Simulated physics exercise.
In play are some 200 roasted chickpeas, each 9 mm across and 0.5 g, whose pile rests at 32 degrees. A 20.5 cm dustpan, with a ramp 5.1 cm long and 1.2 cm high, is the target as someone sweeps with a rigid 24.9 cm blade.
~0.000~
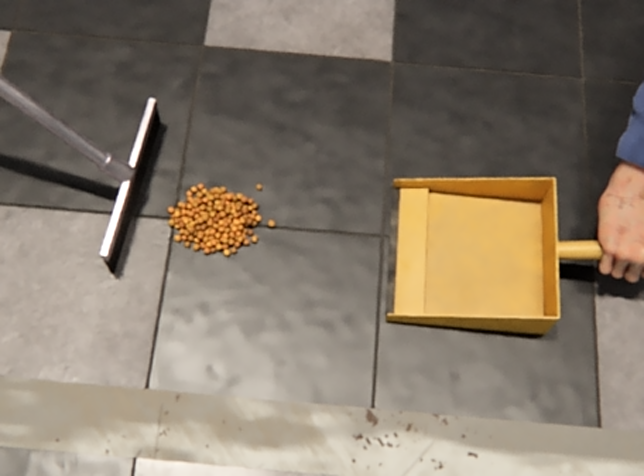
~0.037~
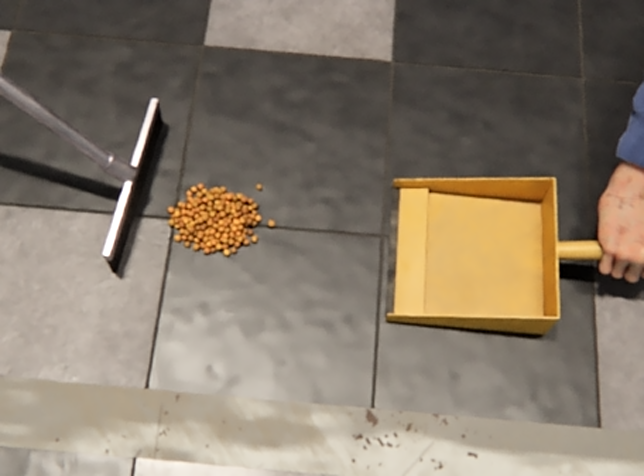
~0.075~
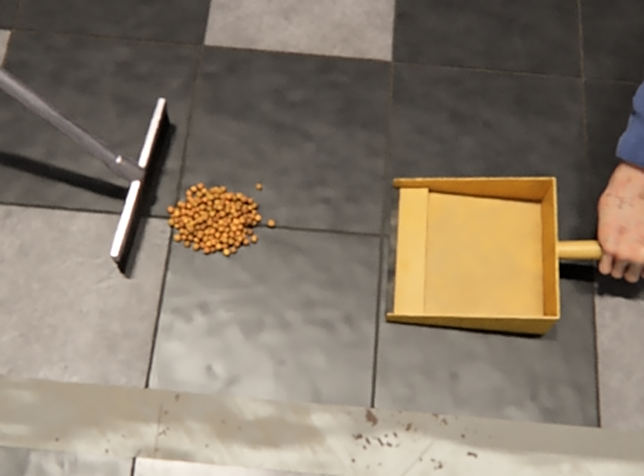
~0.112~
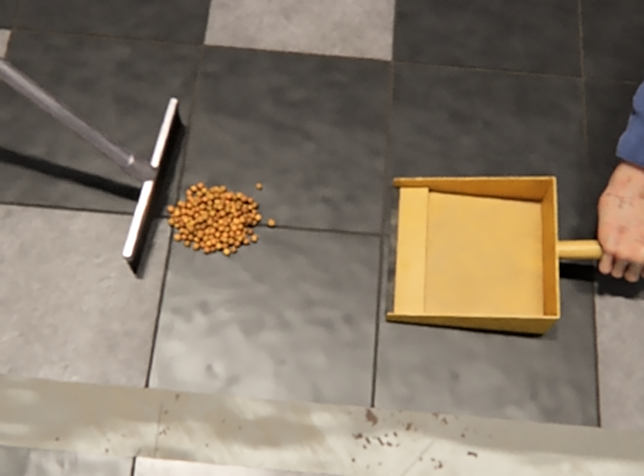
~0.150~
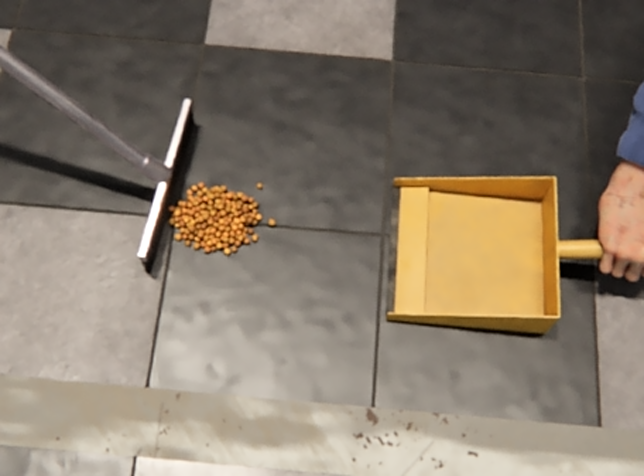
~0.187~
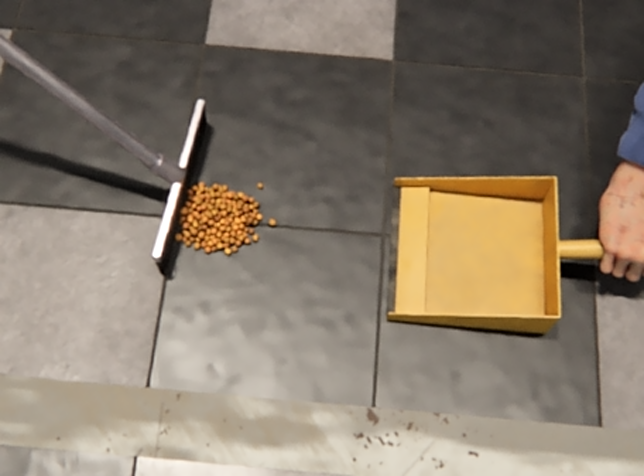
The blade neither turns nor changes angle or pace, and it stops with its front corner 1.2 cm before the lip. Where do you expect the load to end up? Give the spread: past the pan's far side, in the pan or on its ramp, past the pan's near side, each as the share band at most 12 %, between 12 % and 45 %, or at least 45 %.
Spread: Past the pan's far side at most 12 %, in the pan or on its ramp between 12 % and 45 %, past the pan's near side at most 12 %.
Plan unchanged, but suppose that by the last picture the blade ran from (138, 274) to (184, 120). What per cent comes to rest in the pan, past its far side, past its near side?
Pan 30; far 5; near 30.
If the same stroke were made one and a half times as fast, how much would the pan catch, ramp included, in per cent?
I'd put it at close to 40 per cent.
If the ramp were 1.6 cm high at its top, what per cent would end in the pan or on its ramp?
That would give something like 25 per cent.
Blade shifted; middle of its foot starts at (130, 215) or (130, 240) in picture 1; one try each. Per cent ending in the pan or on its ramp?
Roughly 40 % and 45 %.
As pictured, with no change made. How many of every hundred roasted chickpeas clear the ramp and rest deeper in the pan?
Estimate: Close to 0 per cent of the total.
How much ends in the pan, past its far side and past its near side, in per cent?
Far side 5, pan 30, near side 0.
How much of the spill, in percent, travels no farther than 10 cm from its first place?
I'd say about 0 per cent.
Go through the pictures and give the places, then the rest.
Blade from (105, 256) to (153, 105), moved 0.0 cm, 0 of the pieces shifted so far; middle of the pieces at (219, 216); pan at (480, 260), in the first frame.
Blade from (108, 256) to (155, 105), moved 0.3 cm, 0 of the pieces shifted so far; middle of the pieces at (219, 216), in the second frame.
Blade from (116, 256) to (163, 105), moved 1.4 cm, 0 of the pieces shifted so far; middle of the pieces at (219, 216), in the third frame.
Blade from (129, 257) to (174, 105), moved 3.1 cm, 0 of the pieces shifted so far; middle of the pieces at (219, 215), in the fourth frame.
Blade from (143, 257) to (188, 106), moved 5.0 cm, 0 of the pieces shifted so far; middle of the pieces at (220, 215), in the fifth frame.
Blade from (158, 258) to (201, 107), moved 6.9 cm, 51 of the pieces shifted so far; middle of the pieces at (221, 215); pan at (481, 259). The blade's pace is about 0.50 m/s, in the sixth frame.
Then, at 0.46 s, middle of the blade 17 cm from the lip; 0 % over the lip, far side 5 %, near side 0 %.
After 0.64 s, middle of the blade 7 cm from the lip; 0 % over the lip, far side 5 %, near side 0 %.
After 0.94 s, middle of the blade 3 cm from the lip; 30 % over the lip, far side 5 %, near side 0 %.
At rest (1.7 s), far side 5 %, pan 30 %, near side 0 %, in front of the lip or behind the blade 65 %.
